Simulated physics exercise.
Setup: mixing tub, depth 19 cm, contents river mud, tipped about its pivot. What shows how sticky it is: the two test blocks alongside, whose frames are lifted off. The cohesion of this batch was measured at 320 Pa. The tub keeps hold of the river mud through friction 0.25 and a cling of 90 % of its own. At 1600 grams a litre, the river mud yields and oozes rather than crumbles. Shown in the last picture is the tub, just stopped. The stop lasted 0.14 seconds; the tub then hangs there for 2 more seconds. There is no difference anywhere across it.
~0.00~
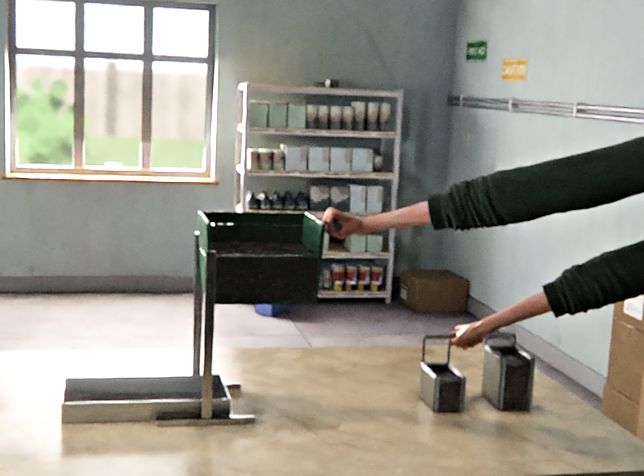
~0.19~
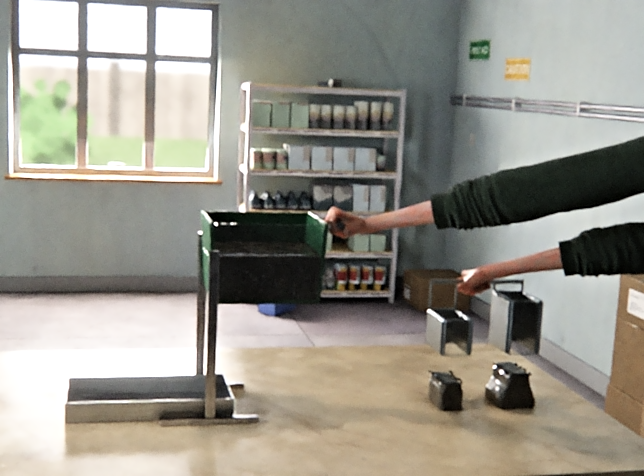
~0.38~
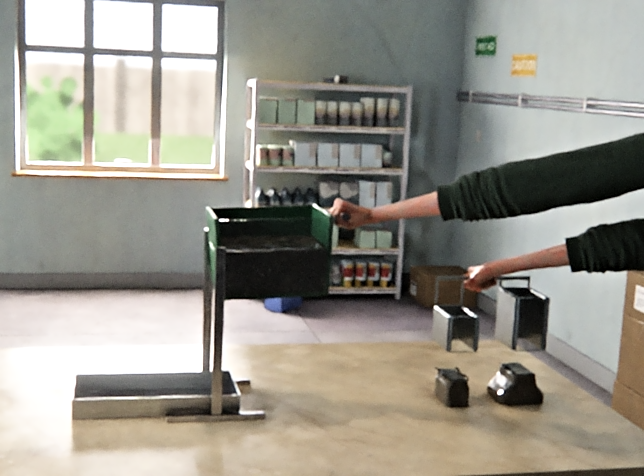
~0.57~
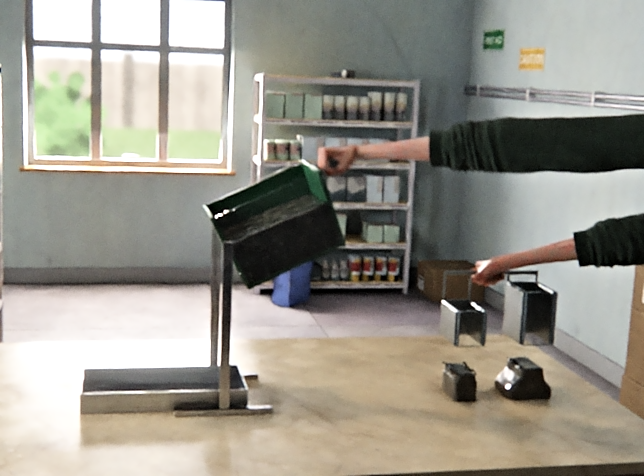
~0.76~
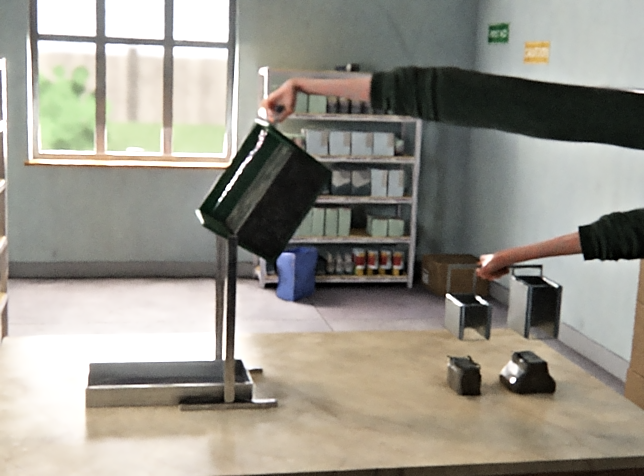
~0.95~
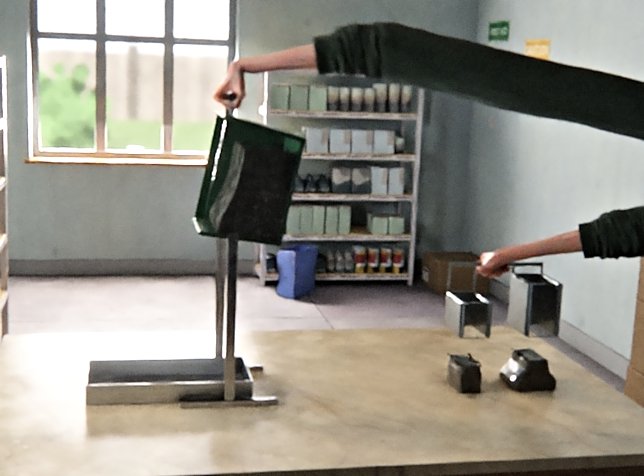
In the video, one hand lifts metal casings off two small dark blocks on a table, which sag slightly, then another hand raises the right side of a green tub of dark material, tilting it steeply to the left.
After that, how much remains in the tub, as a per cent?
57 %.
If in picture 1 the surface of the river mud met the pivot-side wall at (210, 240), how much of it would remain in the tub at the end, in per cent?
About 45 %.
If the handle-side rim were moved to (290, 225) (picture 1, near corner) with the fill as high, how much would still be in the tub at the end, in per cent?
Roughly 90 %.
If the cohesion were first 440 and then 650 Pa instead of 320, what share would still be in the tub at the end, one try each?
65 in a hundred, followed by 100 in a hundred.
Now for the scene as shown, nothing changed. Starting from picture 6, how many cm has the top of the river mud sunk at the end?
Roughly 12 cm.
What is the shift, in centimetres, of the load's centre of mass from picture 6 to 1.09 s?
The change is near 6 cm.
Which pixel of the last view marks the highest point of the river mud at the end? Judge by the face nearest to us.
(268, 198).
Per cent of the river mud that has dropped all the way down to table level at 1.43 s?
By then close to 18 % is down.
By 1.09 s, the tub is at 79 degrees and holds 90 %.
By 1.26 s, the tub is at 79 degrees and holds 63 %.
By 1.43 s, the tub is at 79 degrees and holds 57 %.
By 1.60 s, the tub is at 79 degrees and holds 57 %.
By 2.95 s, at the end, the tub is at 79 degrees and holds 57 %.
